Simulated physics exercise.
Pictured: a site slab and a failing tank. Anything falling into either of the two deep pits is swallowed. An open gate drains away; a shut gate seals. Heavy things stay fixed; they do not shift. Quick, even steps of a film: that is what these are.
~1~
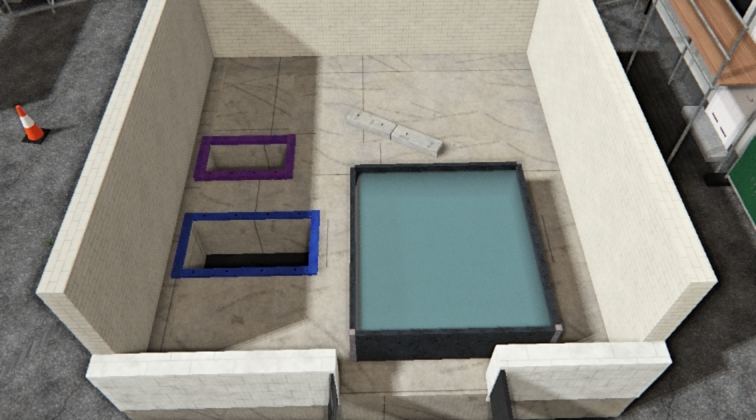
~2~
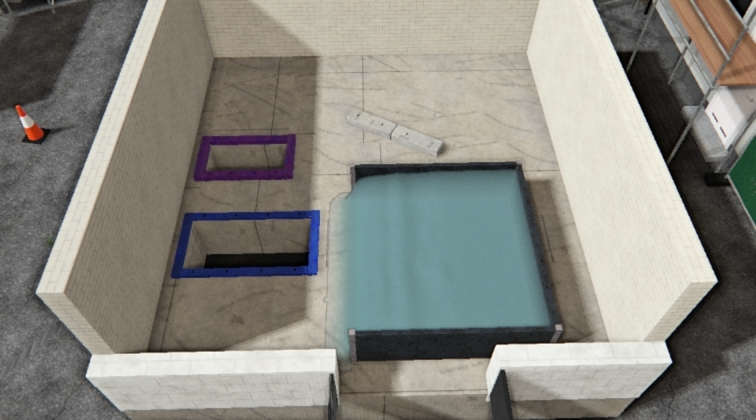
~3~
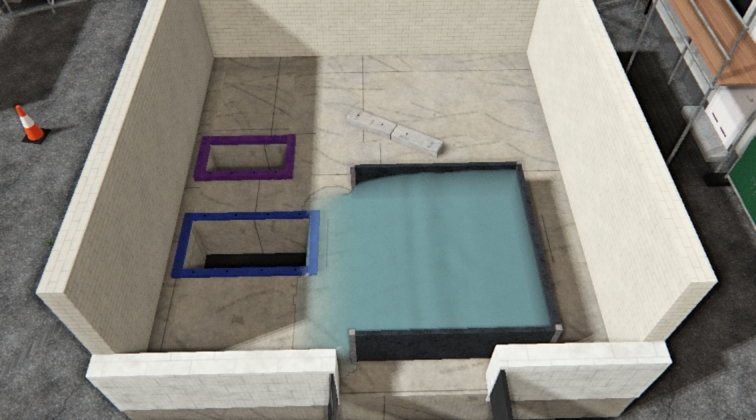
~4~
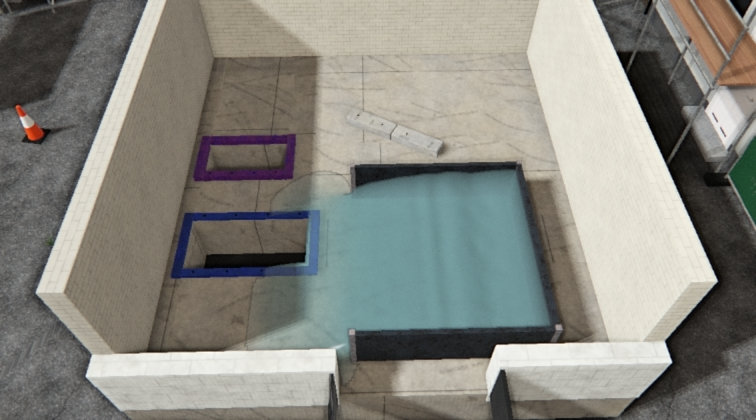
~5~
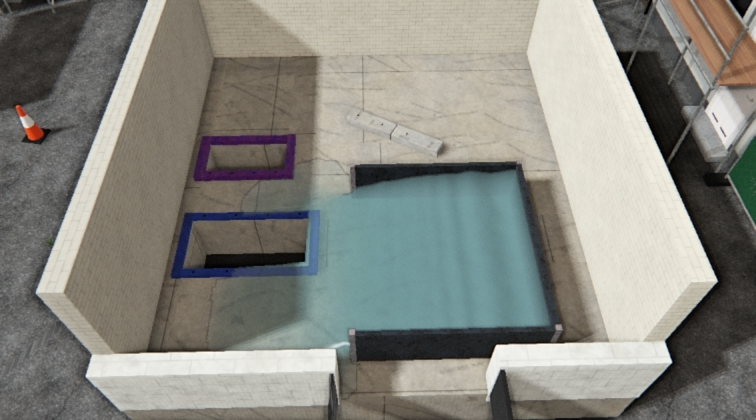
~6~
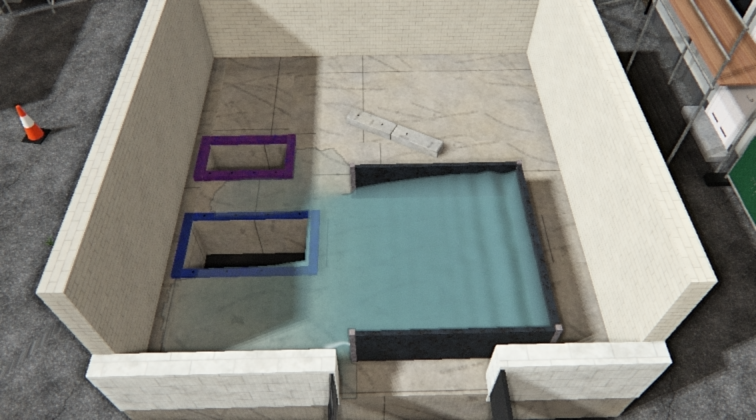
The clip opens on a square tank of still, blue-green water on a walled concrete slab, beside blue-framed and purple-framed openings. Water pours out of the tank's left side and spreads across the floor, reaching the blue frame, then running around it toward the left wall as the tank's level drops.
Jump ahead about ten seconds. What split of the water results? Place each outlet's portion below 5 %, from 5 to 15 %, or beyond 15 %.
In order: As it plays out the gate never reaches five per cent; as it plays out the blue pit goes past fifteen per cent; as it plays out the purple pit never reaches five per cent.
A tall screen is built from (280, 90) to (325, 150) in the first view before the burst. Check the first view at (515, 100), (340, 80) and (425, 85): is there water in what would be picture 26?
Result, listed order: Spot 1 kept clear of the flood, spot 2 kept clear of the flood, spot 3 kept clear of the flood.
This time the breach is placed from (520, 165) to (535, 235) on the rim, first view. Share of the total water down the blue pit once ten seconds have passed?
Share to the blue pit: 0 in a hundred.
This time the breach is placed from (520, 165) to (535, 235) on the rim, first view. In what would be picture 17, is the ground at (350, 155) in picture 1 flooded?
Lab note: Point logged as parched.
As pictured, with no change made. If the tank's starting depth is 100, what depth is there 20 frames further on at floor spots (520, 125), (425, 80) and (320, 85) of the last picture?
Taking the places in turn, I get roughly 0, 0 and 2 percent.
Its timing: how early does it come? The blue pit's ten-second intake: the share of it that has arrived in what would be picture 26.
That share would be near 70 %.
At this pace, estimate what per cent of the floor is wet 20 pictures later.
Some 45 in a hundred.
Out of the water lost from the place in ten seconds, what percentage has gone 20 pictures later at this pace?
My reading is near 65 per cent.
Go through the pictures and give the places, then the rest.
In the first picture, still water in the tank at (444, 243).
In the second picture, the front is at a hidden place, out from the gap at (356, 262).
In the third picture, water pours out at (356, 263) and has run to a hidden place.
In the fourth picture, the front is at a hidden place, out from the gap at (356, 264).
In the fifth picture, water pours out at (356, 264) and has run to a hidden place.
In the sixth picture, water pours out at (356, 264) and has run to a hidden place.
A moment on, water covers 30 % of the floor; the gate 0 %, the blue pit 11 %, the purple pit 0 %.
Next, water covers 35 % of the floor; the gate 0 %, the blue pit 20 %, the purple pit 1 %.
Then, water covers 45 % of the floor; the gate 0 %, the blue pit 37 %, the purple pit 2 %.
Later, water covers 55 % of the floor; the gate 2 %, the blue pit 51 %, the purple pit 2 %.
In the end, water covers 75 % of the floor; the gate 3 %, the blue pit 54 %, the purple pit 2 %.
